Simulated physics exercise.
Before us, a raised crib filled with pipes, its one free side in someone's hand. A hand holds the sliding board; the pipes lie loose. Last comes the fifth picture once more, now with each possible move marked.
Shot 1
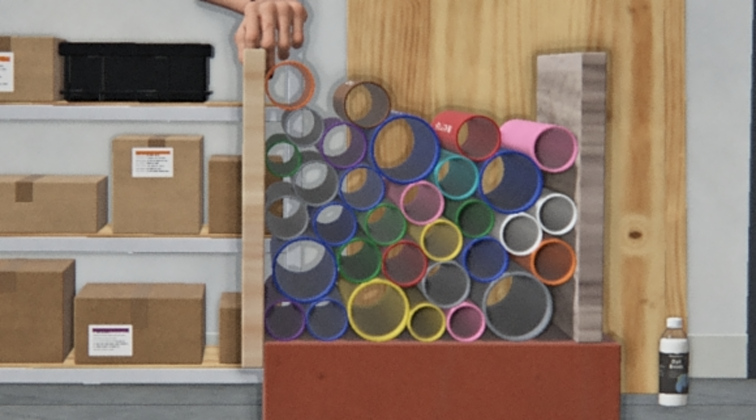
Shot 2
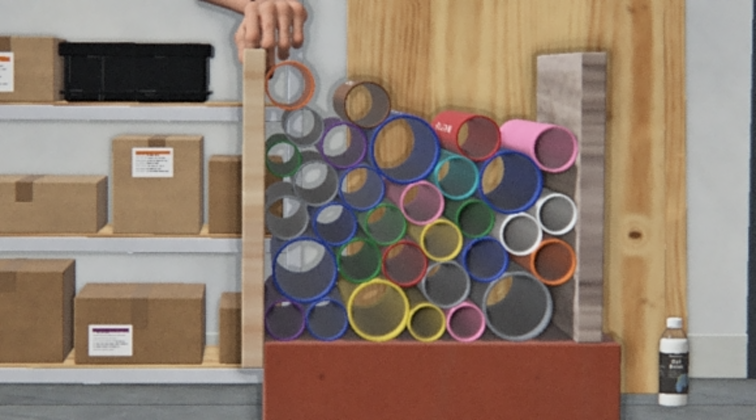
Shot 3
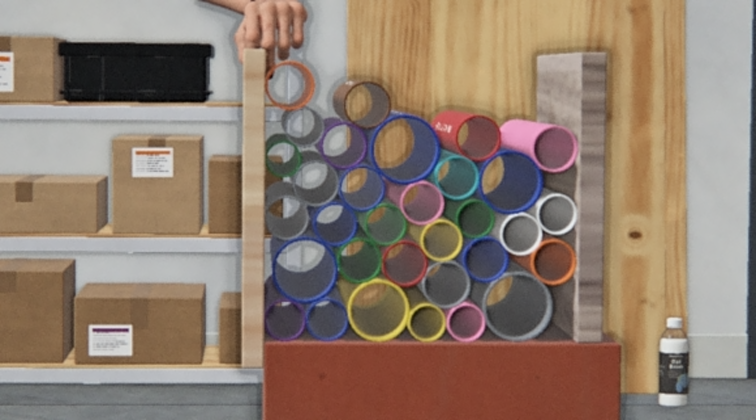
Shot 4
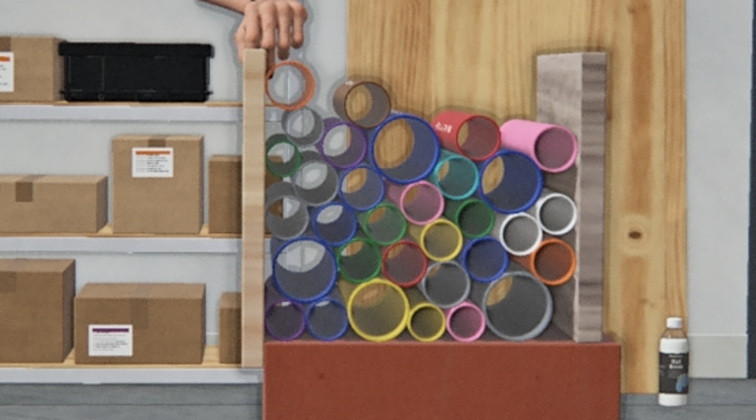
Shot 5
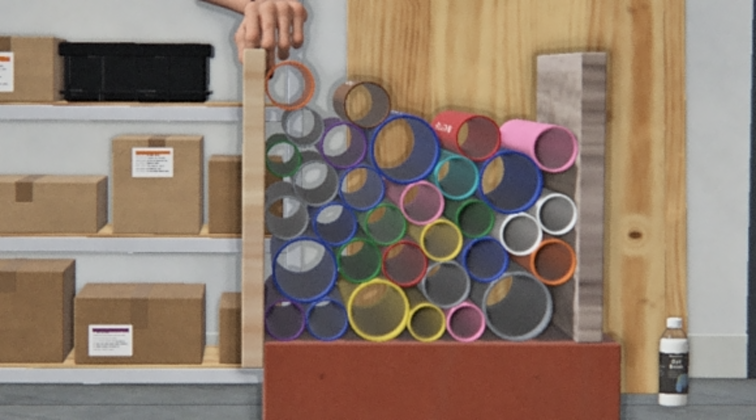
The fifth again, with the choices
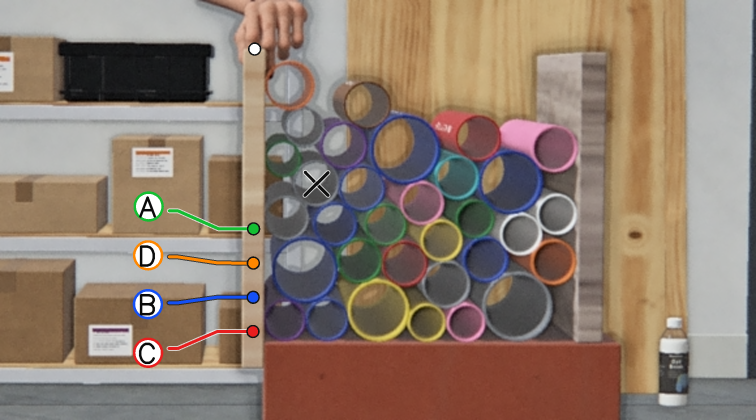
A hand rests on top of the pale upright board at the left of a raised crib, seen straight on in a storeroom with a wooden panel behind. Loose blue, grey, green, yellow, pink, red and white pipes lie stacked end-on above a reddish base, with boxes shelved at left and a bottle at right. Nothing visibly moves, and the camera stays still.
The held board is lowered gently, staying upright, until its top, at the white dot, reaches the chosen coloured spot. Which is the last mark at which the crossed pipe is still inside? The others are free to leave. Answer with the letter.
The last mark within the limit is A.
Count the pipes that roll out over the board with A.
It comes to three.
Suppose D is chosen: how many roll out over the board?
At D the number is seven.
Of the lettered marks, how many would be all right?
One of them.
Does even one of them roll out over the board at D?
Yes.
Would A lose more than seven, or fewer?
At A, fewer than seven.
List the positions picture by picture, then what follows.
The first picture shows side board (254, 197); a purple pipe (285, 320); a grey pipe (518, 307).
The second picture shows a grey pipe (518, 307); a blue pipe (335, 225).
The third picture shows a green pipe (386, 225); a blue pipe (362, 188).
The fourth picture shows a white pipe (557, 214).
The fifth picture shows side board (254, 197); a purple pipe (285, 320); a grey pipe (518, 307).
On the marked copy, A at (253, 229); B at (253, 298); C at (253, 332); D at (253, 263); the cross at (316, 184); the white dot at (255, 49).
With A. Early on, top of the board (266, 129).
Further on, top of the board (265, 220).
At the end, top of the board (265, 228), three out over the board, the crossed one still inside.
As for the rest, B lets the crossed one out; C lets the crossed one out; D lets the crossed one out.
